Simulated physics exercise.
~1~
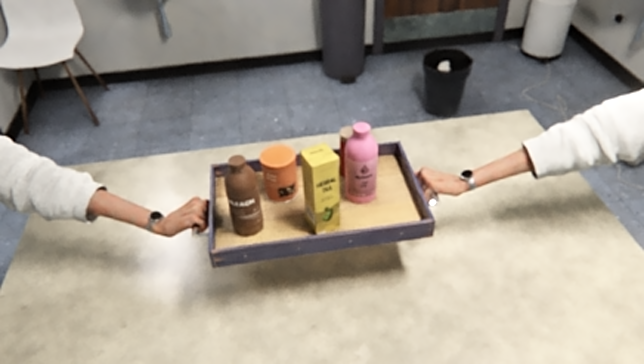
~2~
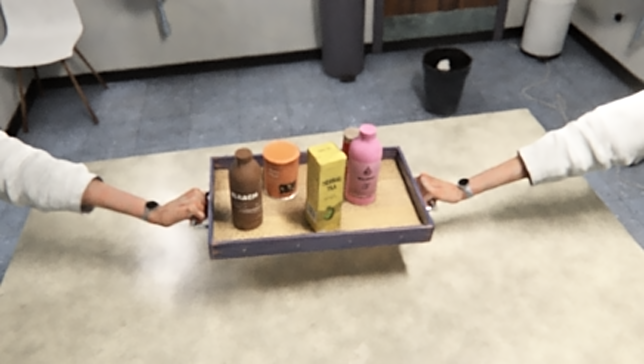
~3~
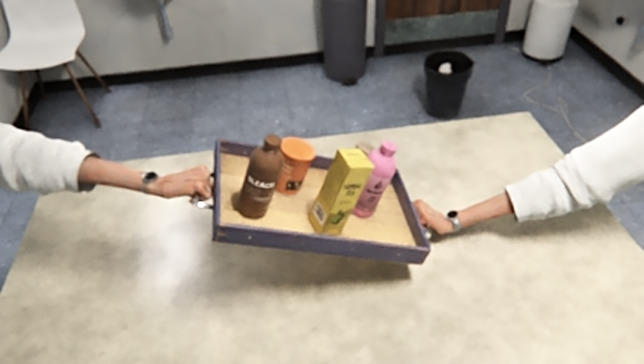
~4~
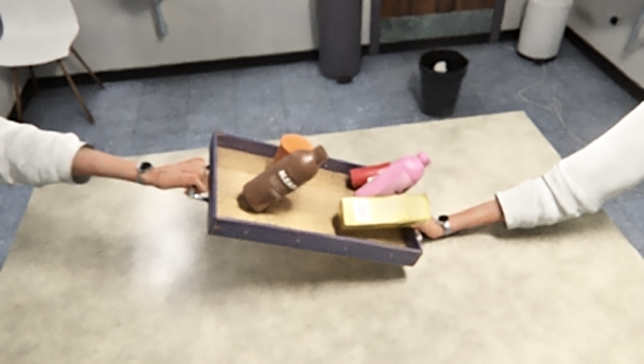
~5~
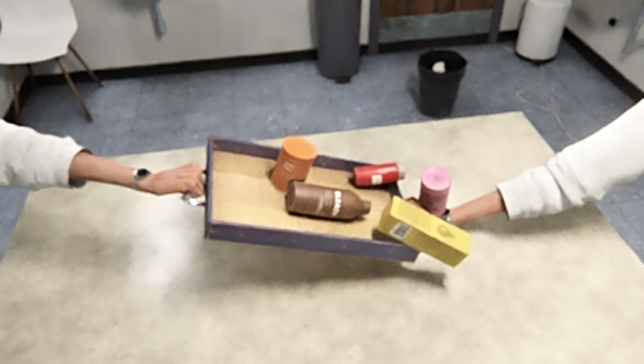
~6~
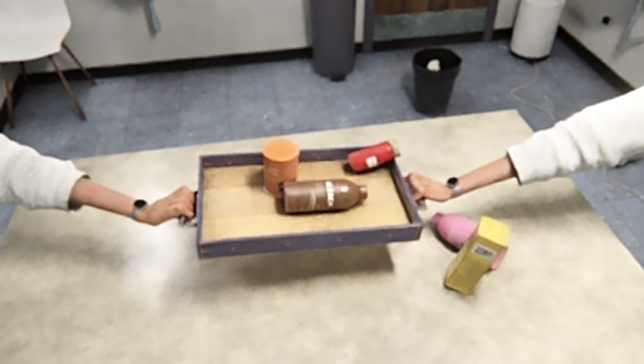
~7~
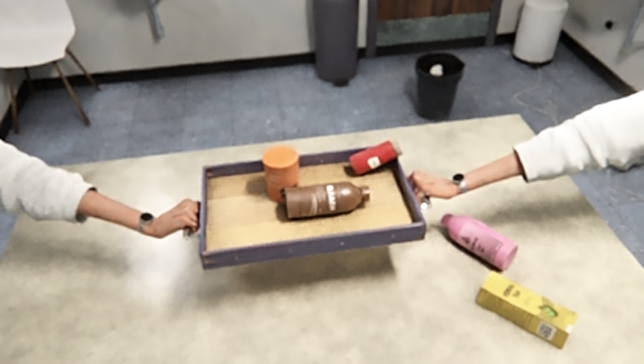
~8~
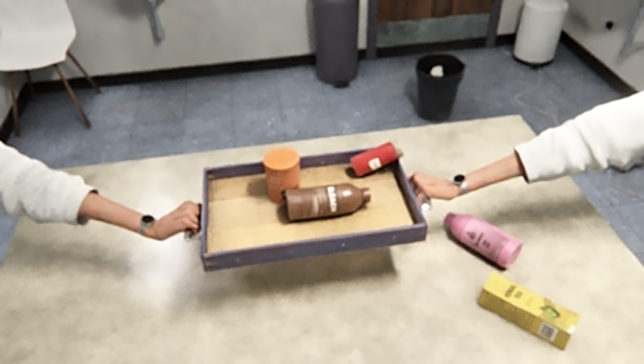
In a room with a blue tiled floor, seen from above one side of a pale table, two hands in white sleeves hold a shallow wooden tray by its ends. On it stand a brown bottle at the left, an orange tin behind it, a yellow carton near the middle, and a pink bottle with a red shaker behind it at the right. The hands tip the tray's right edge down, and the items lean and topple. The pink bottle and yellow carton tumble over that edge onto the table as the tray levels. They end lying at the right, while the brown bottle and red shaker lie on the tray beside the upright orange tin.
